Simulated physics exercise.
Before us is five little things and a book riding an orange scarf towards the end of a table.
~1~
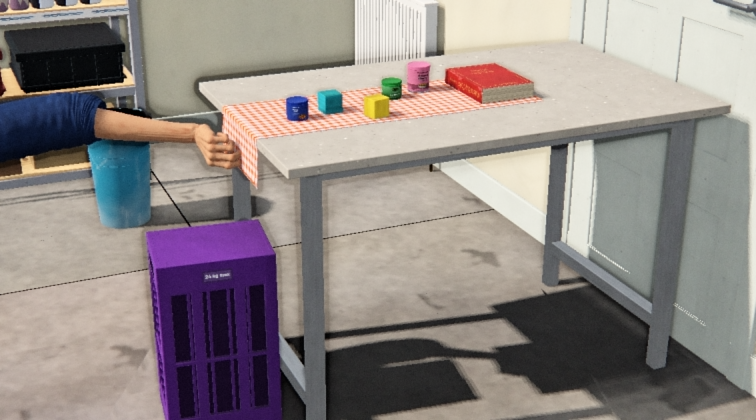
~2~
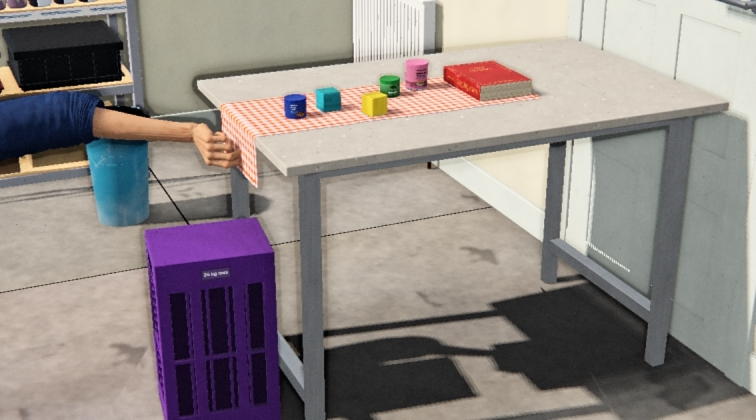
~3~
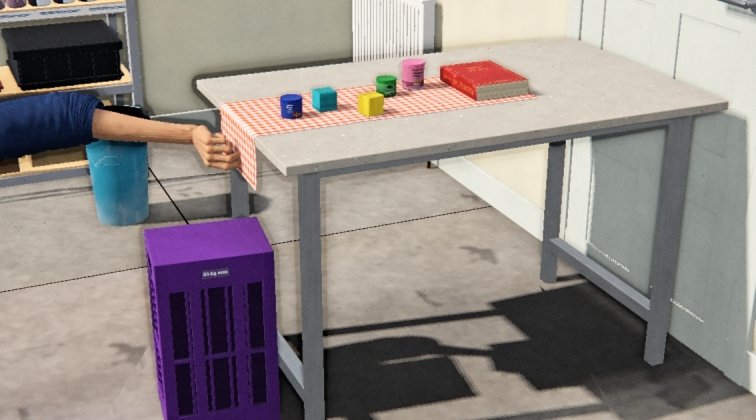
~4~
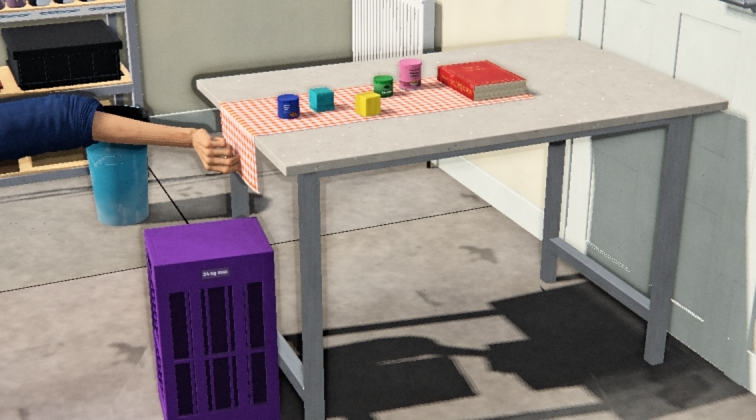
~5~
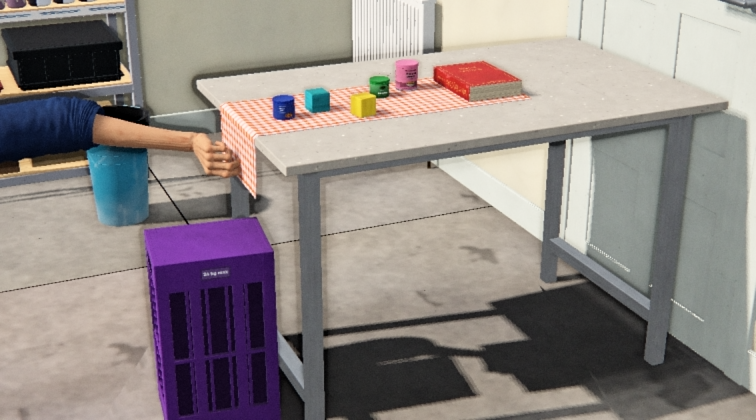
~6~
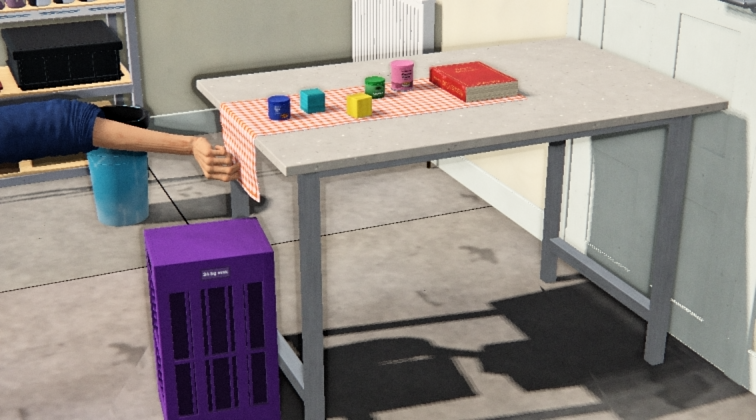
At a grey table in a garage-like room, a hand at the left edge slowly draws down a checked orange cloth, and the small pots, cubes and red book on it shift slightly left together above a purple crate.
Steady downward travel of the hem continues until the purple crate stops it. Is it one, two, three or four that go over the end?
It drops one thing over the edge.
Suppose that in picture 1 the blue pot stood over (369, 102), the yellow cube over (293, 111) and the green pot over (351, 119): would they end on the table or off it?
Of these three, the blue pot rides it out, the yellow cube takes a tumble, the green pot rides it out.
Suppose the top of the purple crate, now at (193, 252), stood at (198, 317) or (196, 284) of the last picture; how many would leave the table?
It comes to 3 and 2 over the edge.
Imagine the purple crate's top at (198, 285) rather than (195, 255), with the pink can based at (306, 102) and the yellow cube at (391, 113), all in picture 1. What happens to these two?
Outcome for the pink can: It is lost. Outcome for the yellow cube: It stays.
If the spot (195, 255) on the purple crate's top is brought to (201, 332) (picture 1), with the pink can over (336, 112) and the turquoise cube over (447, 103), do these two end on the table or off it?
Observed: Pink can departs; turquoise cube remains seated.
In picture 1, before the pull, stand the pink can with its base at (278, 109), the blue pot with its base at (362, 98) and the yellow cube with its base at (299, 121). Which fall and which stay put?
Pink can: Off. Blue pot: Still up. Yellow cube: Off.
Soon after, hem near (240, 213); all still up.
After that, hem on the crate; blue pot gone.
In the end, hem on the crate; blue pot gone. It carries off one.
